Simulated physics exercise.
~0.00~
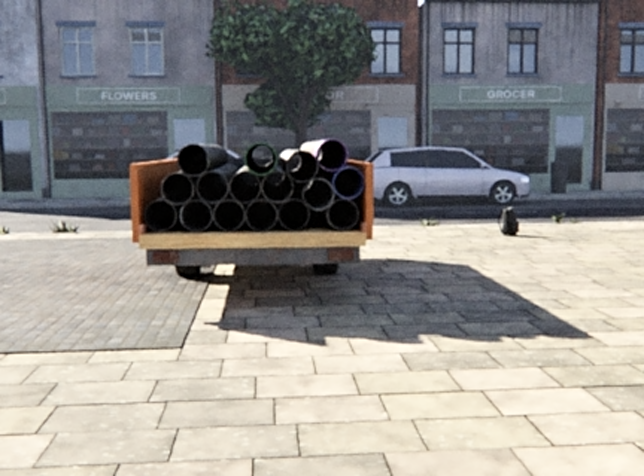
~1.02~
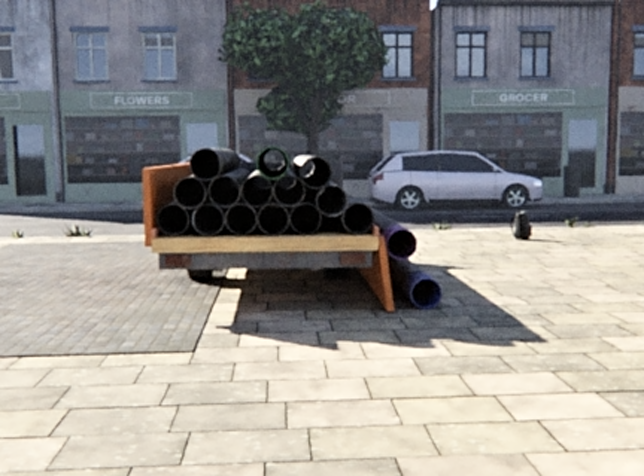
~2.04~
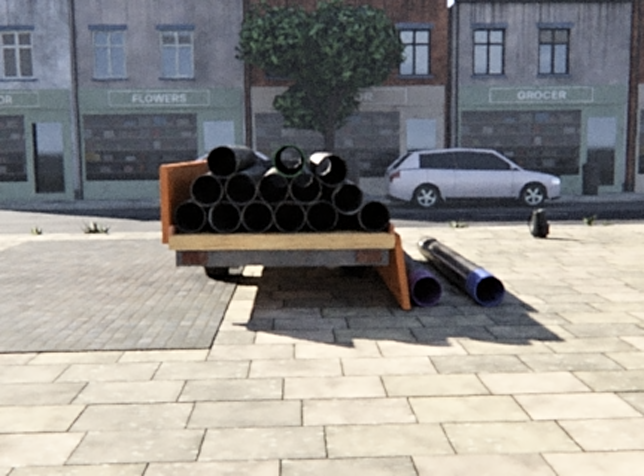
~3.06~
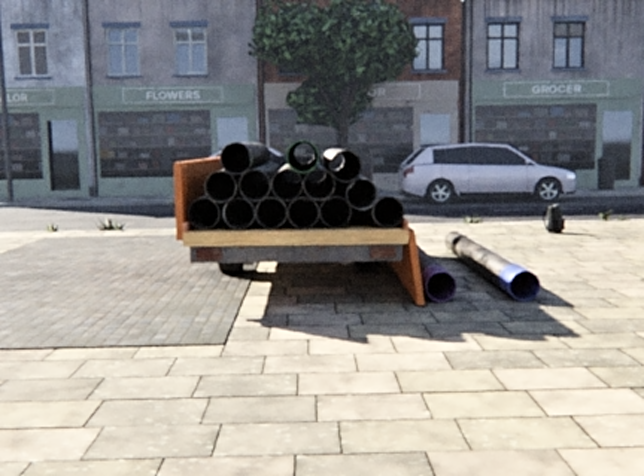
In the video, dark pipes sit stacked on a parked low trailer seen from behind as its right side board drops open, and a blue-marked pipe and then a purple-marked one roll off; both end on the paving to the right while the rest stay stacked.
